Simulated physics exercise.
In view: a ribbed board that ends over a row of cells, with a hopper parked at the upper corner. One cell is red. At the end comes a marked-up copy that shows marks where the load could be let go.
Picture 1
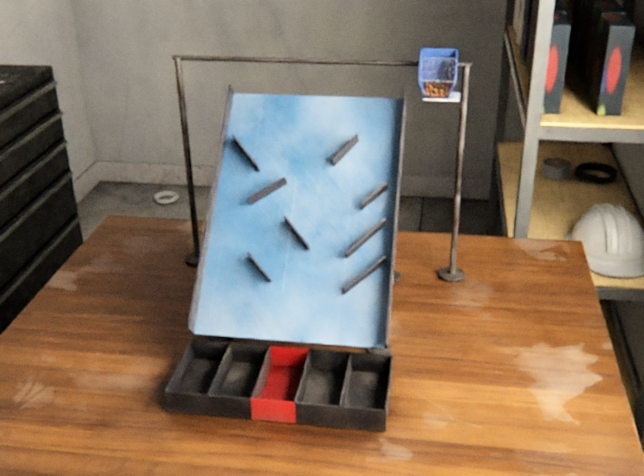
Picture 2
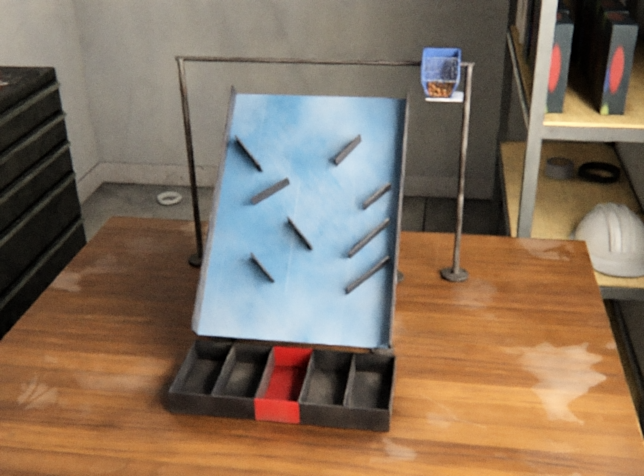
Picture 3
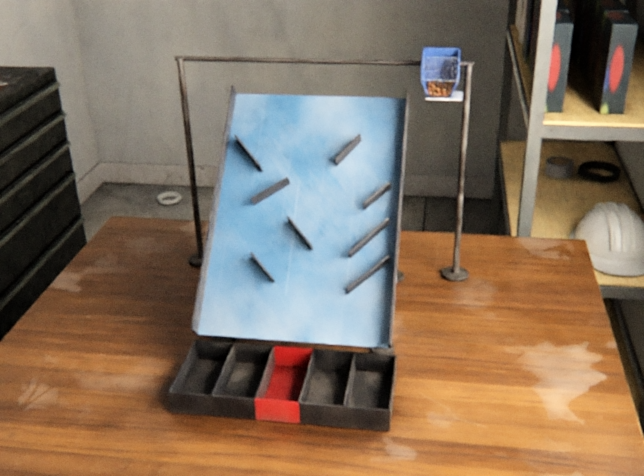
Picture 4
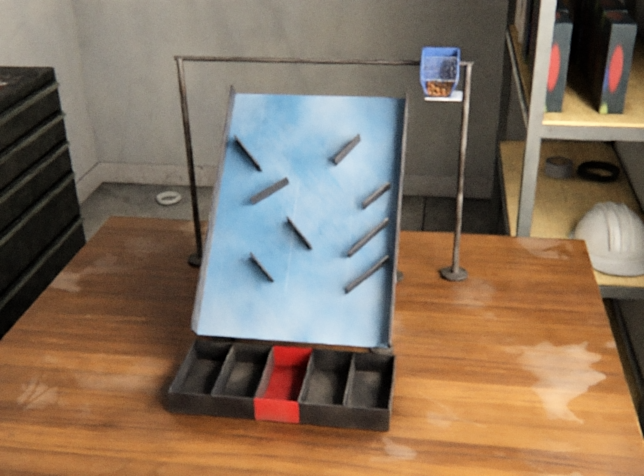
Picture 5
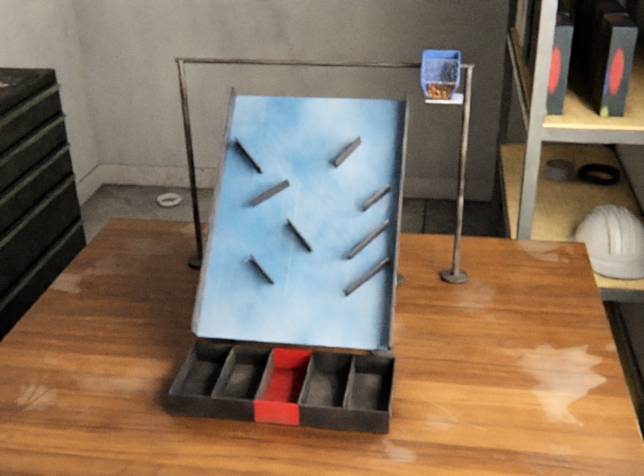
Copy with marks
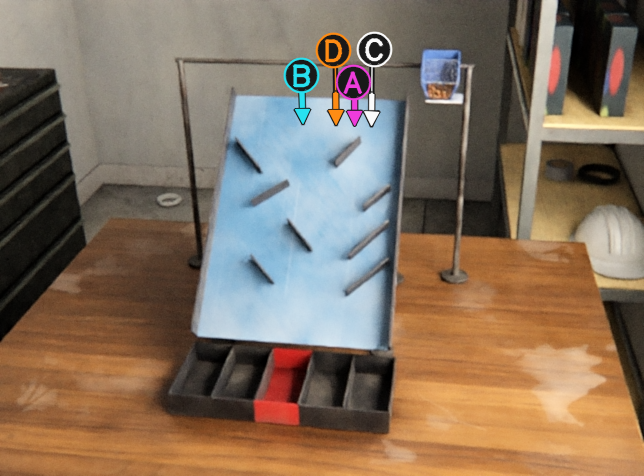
In this clip, a small blue hopper holding orange-brown pieces sits at the upper right corner of a tilted blue board with dark ribs, above a row of five cells with a red middle one, and nothing visibly moves.
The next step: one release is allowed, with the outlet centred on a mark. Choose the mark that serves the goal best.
C works best here.
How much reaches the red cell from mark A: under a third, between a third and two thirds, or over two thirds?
Mark A gives under a third.
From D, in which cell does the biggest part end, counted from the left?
It is the fourth one.
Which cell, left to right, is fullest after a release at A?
The fourth.
On the marked copy, mark A meets the board at (354, 120); mark B meets the board at (302, 118); mark C meets the board at (371, 120); mark D meets the board at (336, 119).
If A is chosen, a small share in the red cell, the bulk in other cells.
If B is chosen, a small share in the red cell, all but a few in other cells, only a few outside the box.
If C is chosen, close to a third in the red cell, close to half in other cells, a small share outside the box.
If D is chosen, only a few in the red cell, all but a few in other cells.
